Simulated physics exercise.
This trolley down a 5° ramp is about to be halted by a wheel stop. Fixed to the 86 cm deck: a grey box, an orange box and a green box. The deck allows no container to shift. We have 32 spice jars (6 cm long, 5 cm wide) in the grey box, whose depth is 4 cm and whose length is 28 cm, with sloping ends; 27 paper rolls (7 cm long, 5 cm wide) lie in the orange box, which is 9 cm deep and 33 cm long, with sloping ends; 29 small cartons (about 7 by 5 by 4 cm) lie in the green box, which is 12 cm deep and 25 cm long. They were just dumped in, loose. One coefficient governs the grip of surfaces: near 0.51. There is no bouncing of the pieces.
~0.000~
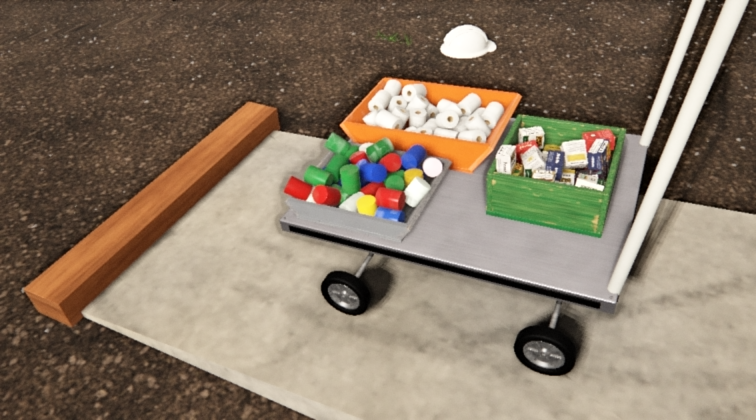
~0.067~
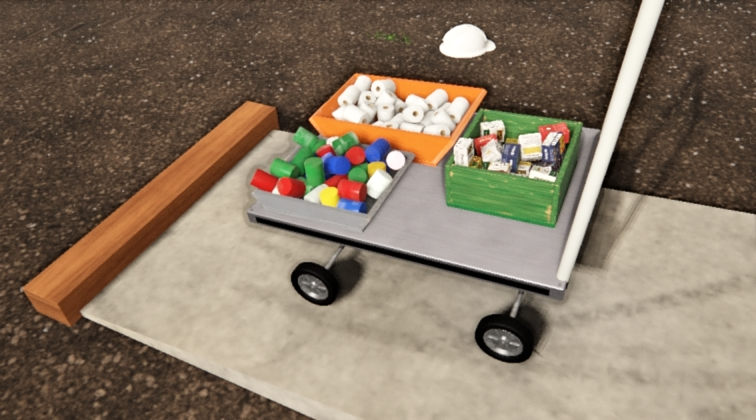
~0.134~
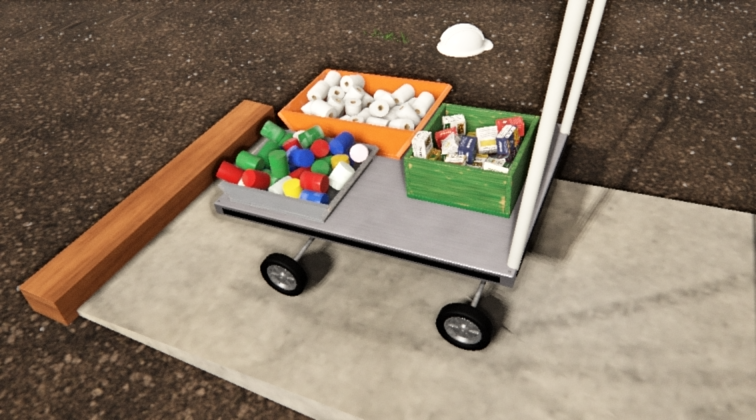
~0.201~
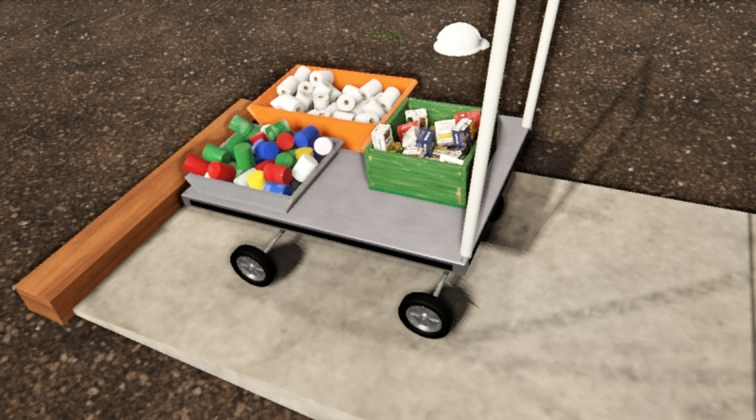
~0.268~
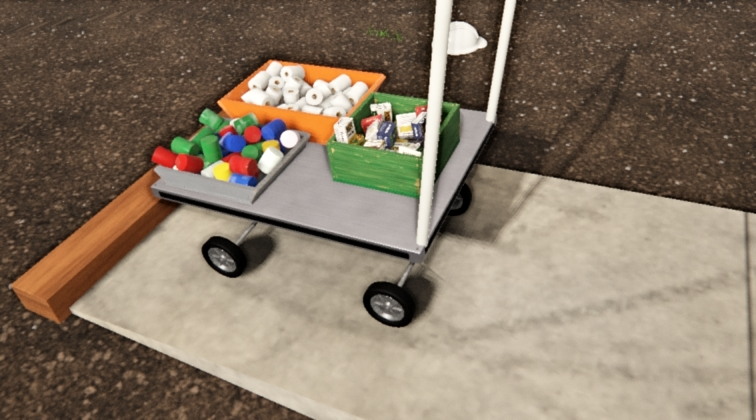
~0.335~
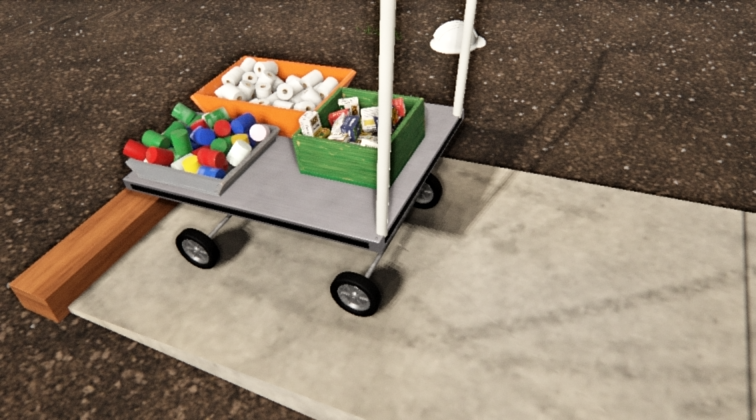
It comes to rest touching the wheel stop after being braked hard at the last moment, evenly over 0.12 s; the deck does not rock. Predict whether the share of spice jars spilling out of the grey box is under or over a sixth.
The share is over a sixth.
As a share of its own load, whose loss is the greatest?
The grey box.
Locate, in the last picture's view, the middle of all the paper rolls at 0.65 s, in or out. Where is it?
Near (204, 80).
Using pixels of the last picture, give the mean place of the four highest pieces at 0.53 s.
Near (278, 108).
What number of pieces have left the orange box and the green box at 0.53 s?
Estimate at that time - orange box 0, green box 0, give or take.
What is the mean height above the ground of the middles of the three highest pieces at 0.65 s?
Around 74 cm high.
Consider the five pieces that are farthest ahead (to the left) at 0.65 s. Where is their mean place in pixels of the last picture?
Around (88, 95) in pixels.
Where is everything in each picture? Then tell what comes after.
In the first picture (we follow the rim corner now nearest the camera), grey box at (407, 226); orange box (its farthest corner) at (384, 78); 77 cm still to roll; nothing out yet.
The second picture shows grey box at (367, 216); orange box at (355, 74); 66 cm still to roll.
The third picture shows grey box at (328, 207); orange box at (326, 70); 56 cm still to roll.
The fourth picture shows grey box at (289, 198); orange box at (296, 66); 45 cm still to roll.
The fifth picture shows grey box at (254, 189); orange box at (269, 61); 35 cm still to roll.
The sixth picture shows grey box at (221, 181); orange box at (244, 57); 24 cm still to roll; nothing out yet.
After 0.43 s, it begins to slow.
After 0.53 s, 0 of 32 out of the grey box, 0 of 27 out of the orange box and 0 of 29 out of the green box.
After 0.65 s, 5 of 32 out of the grey box, 0 of 27 out of the orange box and 0 of 29 out of the green box.
After 0.88 s, 9 of 32 out of the grey box, 1 of 27 out of the orange box and 1 of 29 out of the green box.
Outcome (at 1.38 s), 10 of 32 out of the grey box, 1 of 27 out of the orange box and 1 of 29 out of the green box. Asked share, 10 of 32, 31 per cent.
